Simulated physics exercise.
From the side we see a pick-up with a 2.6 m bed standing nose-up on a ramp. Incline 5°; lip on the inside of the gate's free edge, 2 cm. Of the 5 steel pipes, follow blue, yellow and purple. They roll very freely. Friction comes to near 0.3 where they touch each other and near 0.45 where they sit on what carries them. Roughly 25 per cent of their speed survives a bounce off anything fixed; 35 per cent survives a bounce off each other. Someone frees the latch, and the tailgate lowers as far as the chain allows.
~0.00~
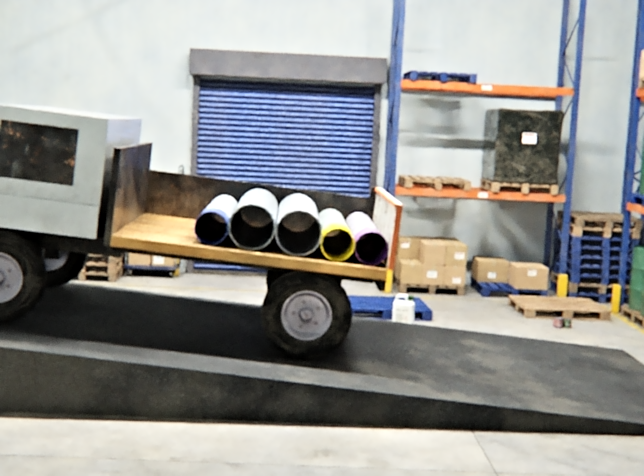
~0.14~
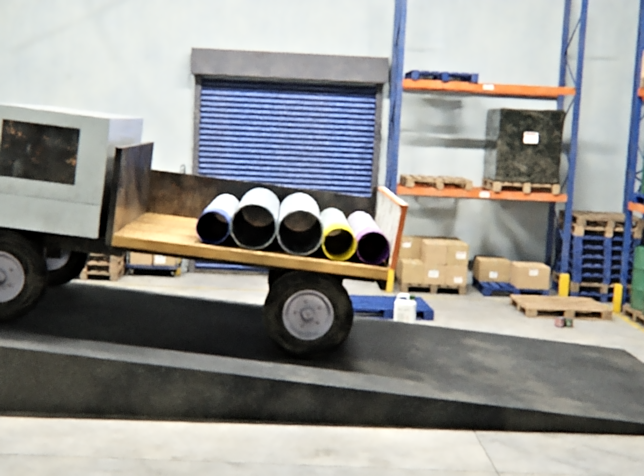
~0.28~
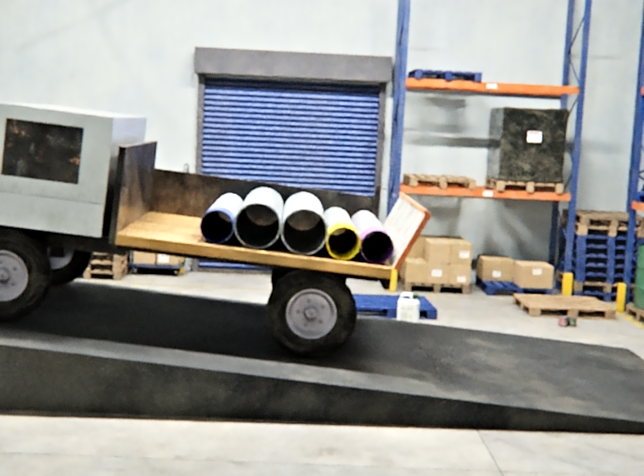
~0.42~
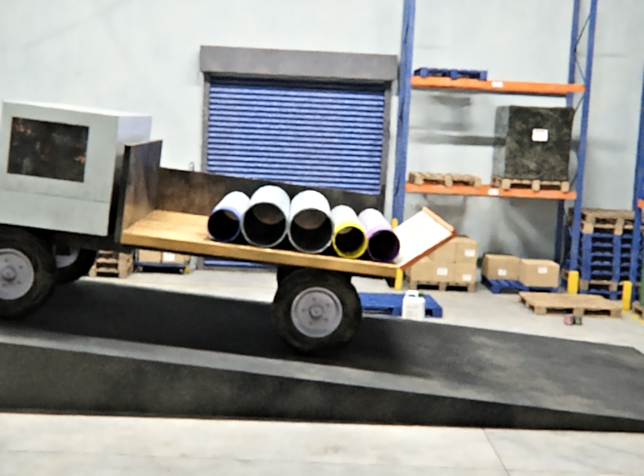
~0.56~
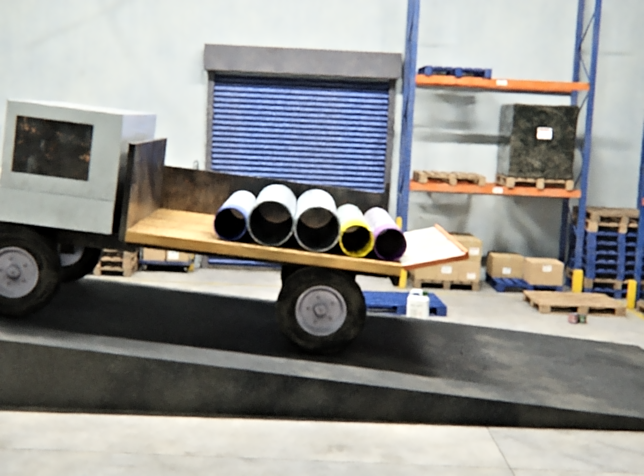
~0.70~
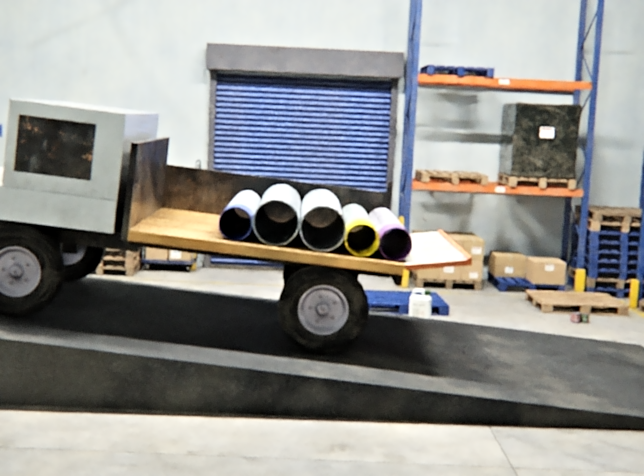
The clip opens on a small truck standing nose-up on a dark ramp, five pipes lying side by side on its bed against the raised tailgate. The tailgate swings down to the right, quickly at first and then more slowly, until it slopes slightly upward, while the pipes shift slightly toward it.
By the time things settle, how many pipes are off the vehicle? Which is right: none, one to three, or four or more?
The right one is none.
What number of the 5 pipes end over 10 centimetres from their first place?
5.
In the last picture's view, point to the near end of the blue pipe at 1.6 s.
(262, 227), roughly.
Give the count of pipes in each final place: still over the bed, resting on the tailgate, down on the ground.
First 3, then 2, and last 0.
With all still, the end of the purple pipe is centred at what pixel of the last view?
At about (443, 242).
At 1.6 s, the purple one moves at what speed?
Estimate: Some 0.3 m/s.
Then, 1.6 s in, blue is on the bed, 135 cm short of the hinge, rolling right; yellow is on the bed, 15 cm short of the hinge, rolling right; purple is on the gate, 15 cm past the hinge, rolling right; 0 out so far.
In the end (2.7 s), blue is on the bed, 115 cm short of the hinge; yellow is on the gate, 5 cm past the hinge; purple is on the gate, 35 cm past the hinge; 0 out so far.
